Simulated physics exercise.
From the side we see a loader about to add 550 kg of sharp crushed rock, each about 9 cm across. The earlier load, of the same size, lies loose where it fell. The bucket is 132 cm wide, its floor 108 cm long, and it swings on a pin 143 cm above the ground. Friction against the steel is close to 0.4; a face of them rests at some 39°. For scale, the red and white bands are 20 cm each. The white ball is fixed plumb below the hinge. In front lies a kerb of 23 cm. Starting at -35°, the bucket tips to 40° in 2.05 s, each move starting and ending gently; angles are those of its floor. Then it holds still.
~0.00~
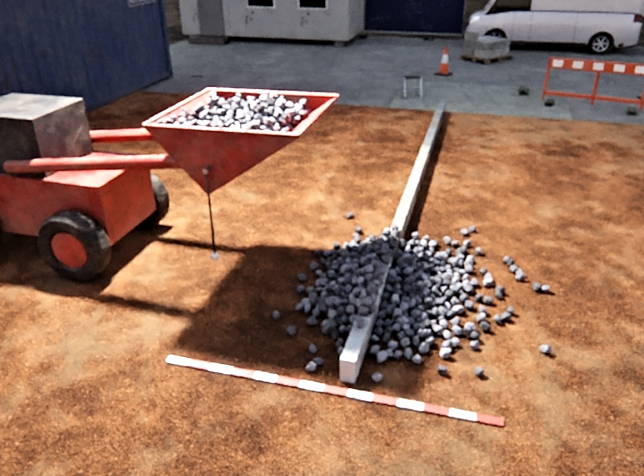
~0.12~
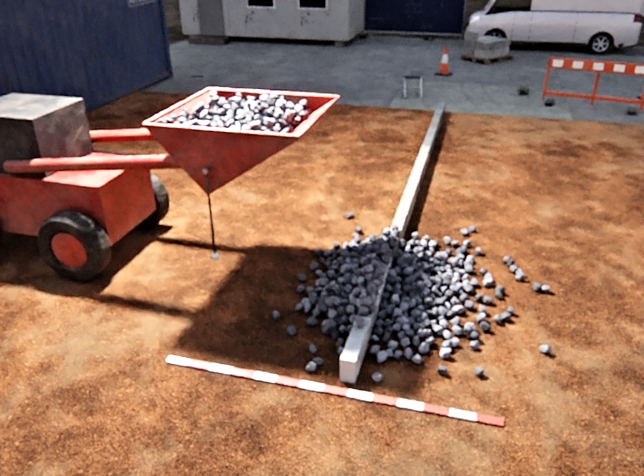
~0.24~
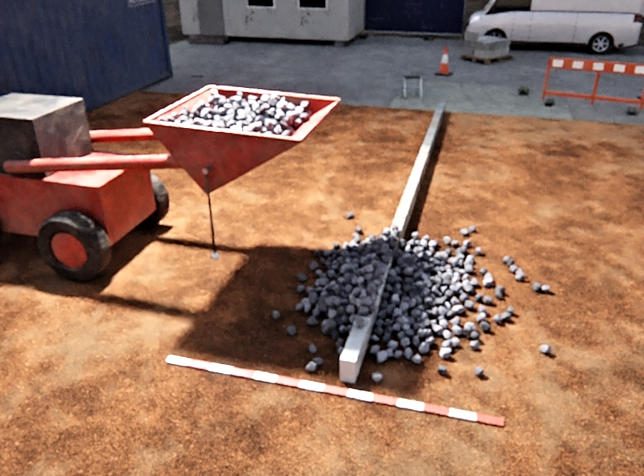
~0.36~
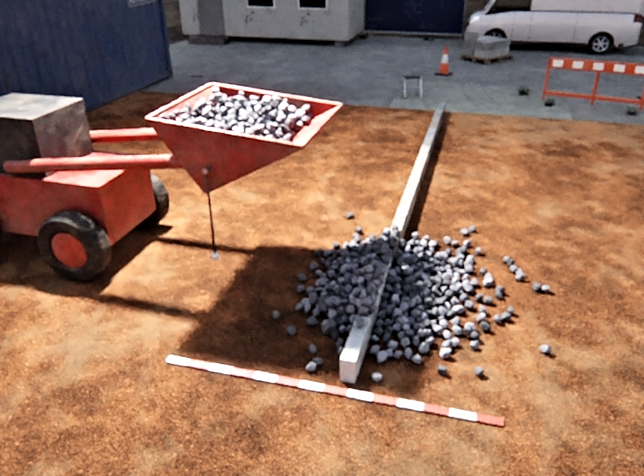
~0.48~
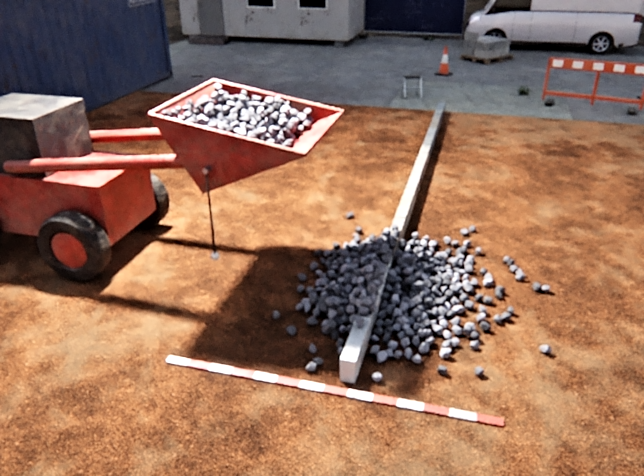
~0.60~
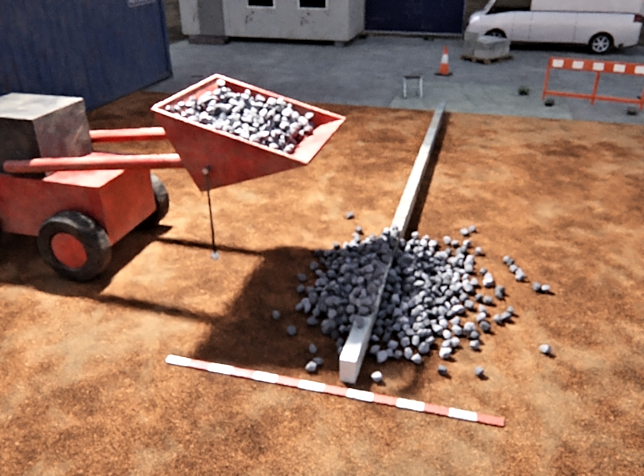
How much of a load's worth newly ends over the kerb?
Some 1 per cent is added.
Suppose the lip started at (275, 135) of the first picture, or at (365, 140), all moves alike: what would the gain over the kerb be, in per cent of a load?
About 0 and 65 per cent.
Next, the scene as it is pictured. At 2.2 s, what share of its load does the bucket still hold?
About 45 per cent.
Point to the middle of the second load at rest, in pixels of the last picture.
Their middle is at about (329, 264).
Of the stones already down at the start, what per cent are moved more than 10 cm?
Roughly 0 per cent of them.
After 1.5 s the floor is at 28°; in per cent of one load, 99 in the bucket, 51 on this side of the kerb, 50 over the kerb; the foremost stones are at (525, 288).
After 2.2 s the floor is at 40°; in per cent of one load, 45 in the bucket, 105 on this side of the kerb, 50 over the kerb; the foremost stones are at (525, 288).
After 2.5 s the floor is at 40°; in per cent of one load, 9 in the bucket, 141 on this side of the kerb, 50 over the kerb; the foremost stones are at (525, 288).
After 5.3 s the floor is at 40°; in per cent of one load, 0 in the bucket, 150 on this side of the kerb, 50 over the kerb; the foremost stones are at (525, 288). Net gain over the kerb, 1.
